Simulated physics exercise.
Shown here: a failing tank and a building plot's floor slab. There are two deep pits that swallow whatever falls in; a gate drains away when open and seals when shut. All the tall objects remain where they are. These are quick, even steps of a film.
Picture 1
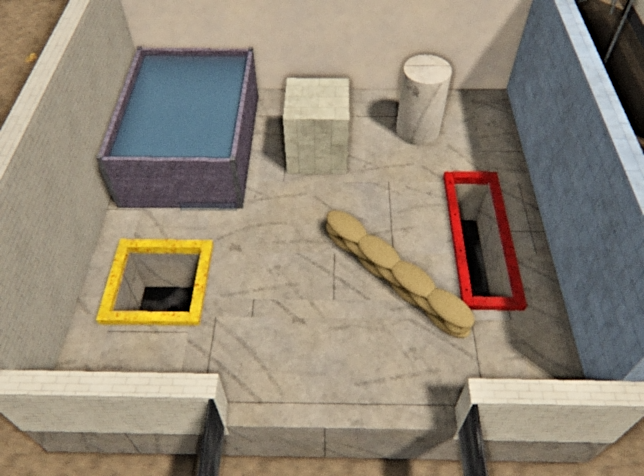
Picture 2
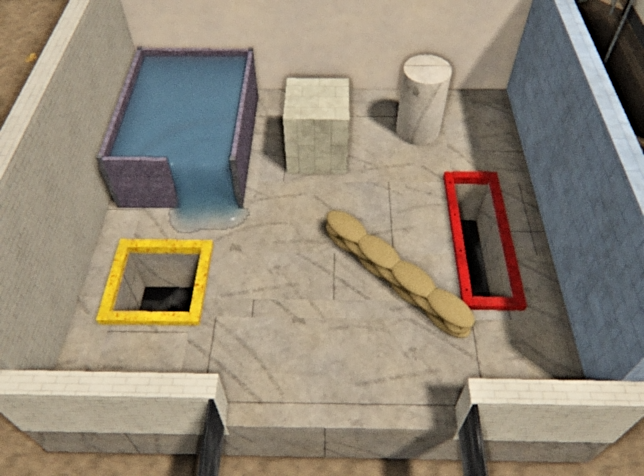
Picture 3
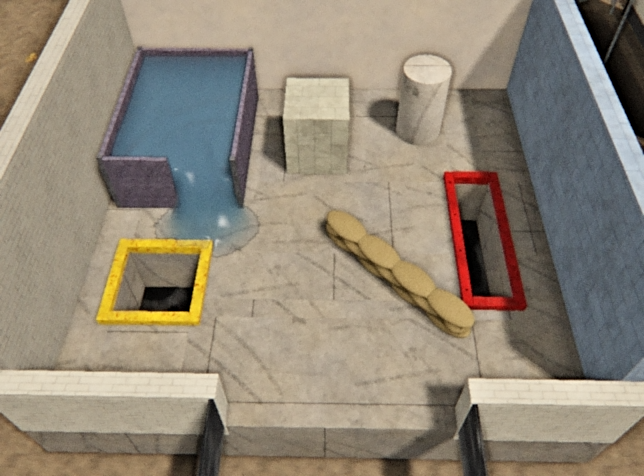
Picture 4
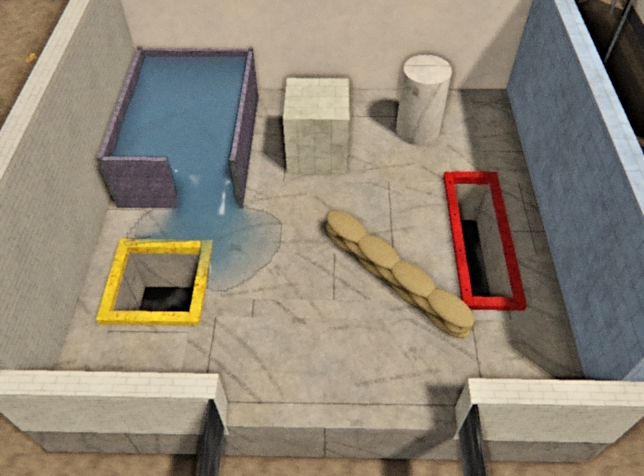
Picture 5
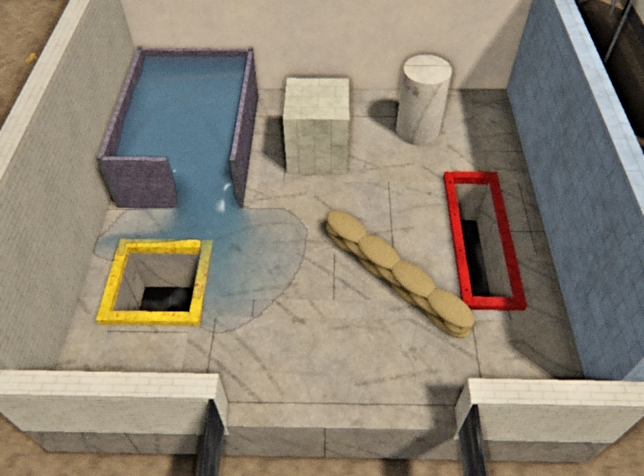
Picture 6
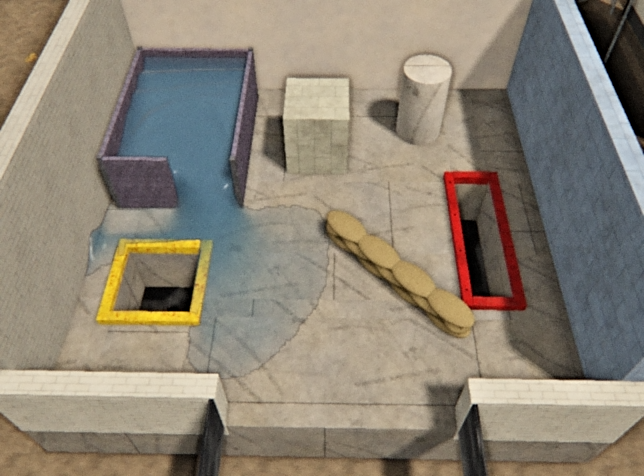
The clip opens with still water in a purple-walled tank at the left of a walled floor slab. A gap appears in the tank's front side and water pours out onto the slab, then spreads forward and sideways around the yellow-rimmed opening, reaching the upper end of the sandbag row.
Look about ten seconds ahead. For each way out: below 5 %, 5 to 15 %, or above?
Outcome: The gate claims a heavy share - exceeding fifteen per cent; the red pit claims a light share - short of five per cent; the yellow pit claims a heavy share - exceeding fifteen per cent.
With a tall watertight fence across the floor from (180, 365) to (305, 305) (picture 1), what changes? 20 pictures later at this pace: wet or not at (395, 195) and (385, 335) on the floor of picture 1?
Result, in the order given: Unsoaked / swamped.
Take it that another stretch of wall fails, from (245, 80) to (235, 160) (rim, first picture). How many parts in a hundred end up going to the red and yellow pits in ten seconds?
Shares: Red at 12 percent, yellow at 0 percent.
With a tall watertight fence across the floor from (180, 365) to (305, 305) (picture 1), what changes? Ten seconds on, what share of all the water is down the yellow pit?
The yellow pit takes 30 per cent.
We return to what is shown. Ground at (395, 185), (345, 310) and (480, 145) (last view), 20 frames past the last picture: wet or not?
One by one: Left dry / waterlogged / left dry.
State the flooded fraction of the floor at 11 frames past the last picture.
Roughly 40 %.
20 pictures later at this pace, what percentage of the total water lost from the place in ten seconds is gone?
Close to 60 per cent, I'd say.
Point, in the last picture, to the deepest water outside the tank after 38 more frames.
About (193, 243).
A moment on, water covers 35 % of the floor; the gate 2 %, the red pit 0 %, the yellow pit 8 %.
Next, water covers 40 % of the floor; the gate 8 %, the red pit 0 %, the yellow pit 14 %.
Then, water covers 50 % of the floor; the gate 16 %, the red pit 0 %, the yellow pit 20 %.
Later, water covers 55 % of the floor; the gate 26 %, the red pit 0 %, the yellow pit 25 %.
In the end, water covers 70 % of the floor; the gate 34 %, the red pit 0 %, the yellow pit 27 %.
